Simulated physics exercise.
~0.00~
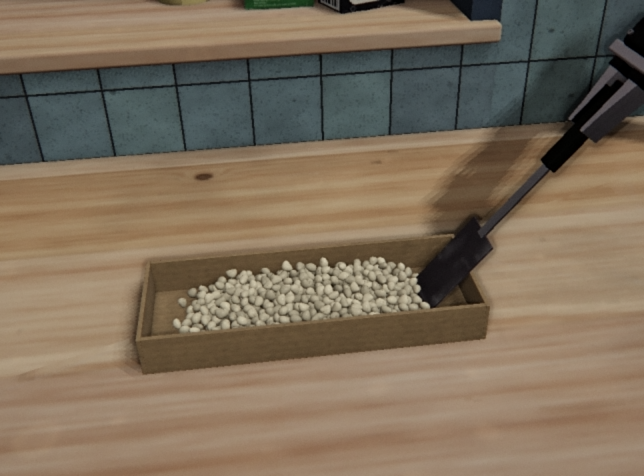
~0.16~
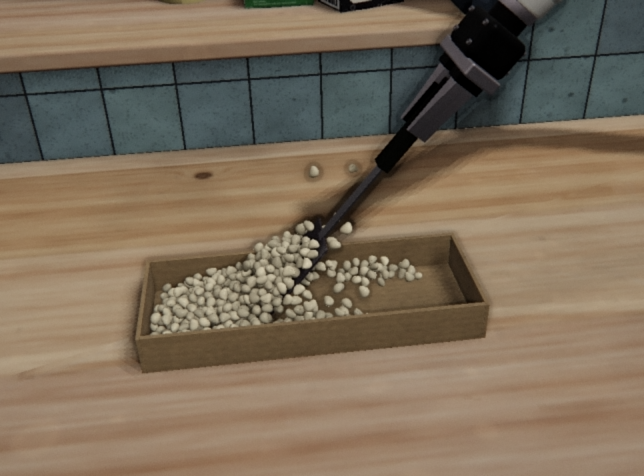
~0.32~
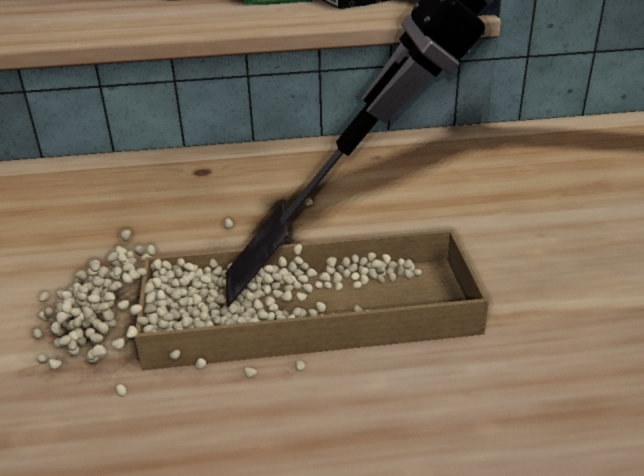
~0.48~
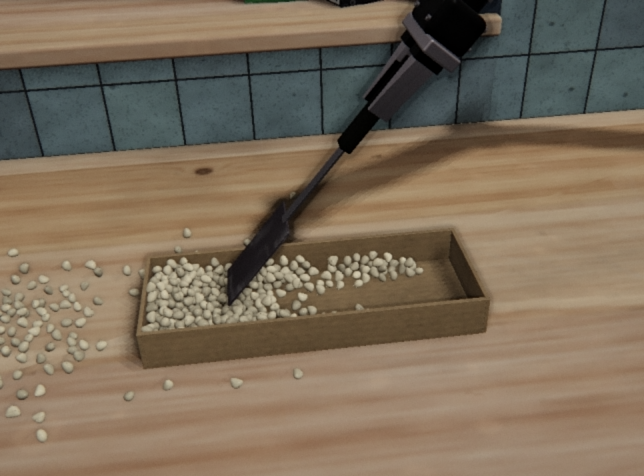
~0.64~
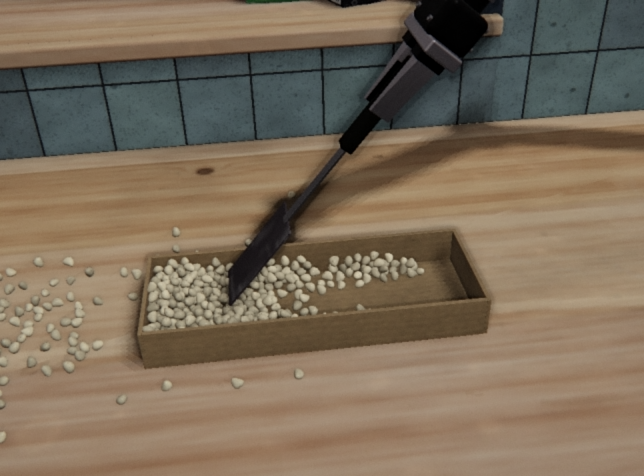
Robot arm sweeping a dark paddle leftward through a tray of pale dried beans, spilling many across the wooden table and stopping.
